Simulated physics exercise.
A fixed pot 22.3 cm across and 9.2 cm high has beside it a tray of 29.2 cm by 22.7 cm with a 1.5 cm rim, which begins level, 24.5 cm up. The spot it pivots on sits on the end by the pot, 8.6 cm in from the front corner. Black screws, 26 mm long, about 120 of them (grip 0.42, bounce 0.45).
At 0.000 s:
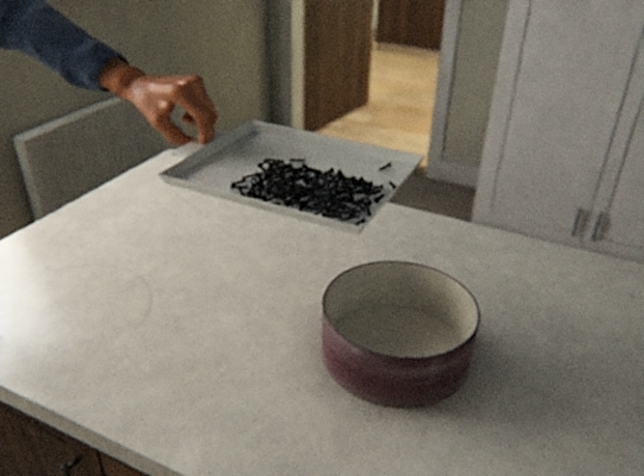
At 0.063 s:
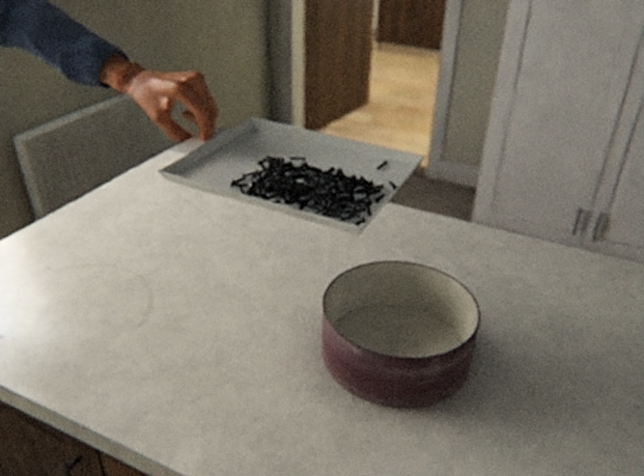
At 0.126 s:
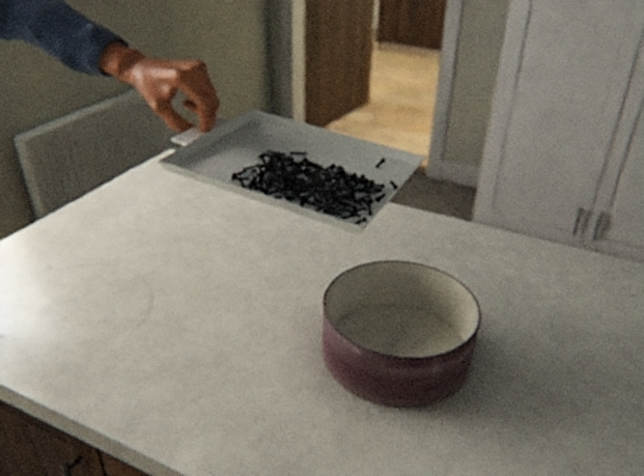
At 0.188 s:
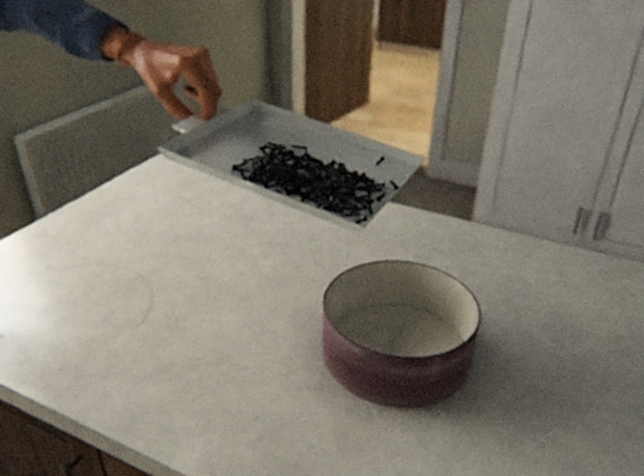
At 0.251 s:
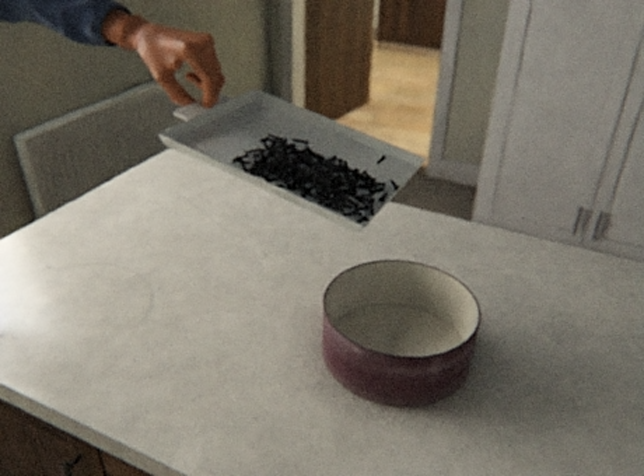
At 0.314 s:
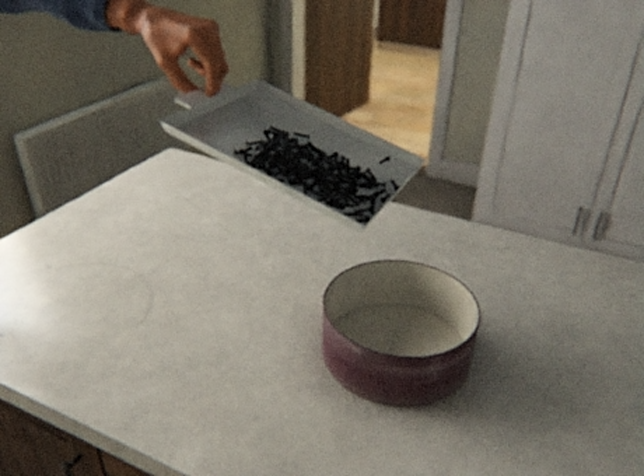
A shallow tray of small black pieces started out level, then a hand raised its left end so it sloped down toward the right, near a dark red pot on the pale countertop.
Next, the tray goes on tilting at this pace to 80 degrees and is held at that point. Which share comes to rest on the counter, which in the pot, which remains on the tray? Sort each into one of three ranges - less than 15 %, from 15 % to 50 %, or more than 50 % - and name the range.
Ranges: Counter: Less than 15 %; pot: More than 50 %; tray: Less than 15 %.
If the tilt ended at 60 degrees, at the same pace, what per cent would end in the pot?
Then about 65 per cent.
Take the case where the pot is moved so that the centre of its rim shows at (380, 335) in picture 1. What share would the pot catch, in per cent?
Close to 60 in a hundred.
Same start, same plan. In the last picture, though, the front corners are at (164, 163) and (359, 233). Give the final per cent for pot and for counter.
You'd end with pot at 55 and counter at 45.
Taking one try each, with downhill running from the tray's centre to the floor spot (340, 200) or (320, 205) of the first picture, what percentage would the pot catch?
Estimate: Some 85 % and some 70 % respectively.
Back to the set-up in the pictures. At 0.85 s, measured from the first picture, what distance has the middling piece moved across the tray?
9 cm.
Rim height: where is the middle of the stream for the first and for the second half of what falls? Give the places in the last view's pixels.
(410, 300) first, (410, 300) later, roughly.
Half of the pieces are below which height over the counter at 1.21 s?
Roughly 24 centimetres.
After 0.85 s, tilt 46 degrees; the tray holds 100 %, the pot 0 %.
After 1.21 s, tilt 66 degrees; the tray holds 65 %, the pot 20 %.
Then, at 1.66 s, tilt 80 degrees; the tray holds 0 %, the pot 85 %.
In the end, at 2.5 s, counter 5 %, pot 95 %, tray 0 %.
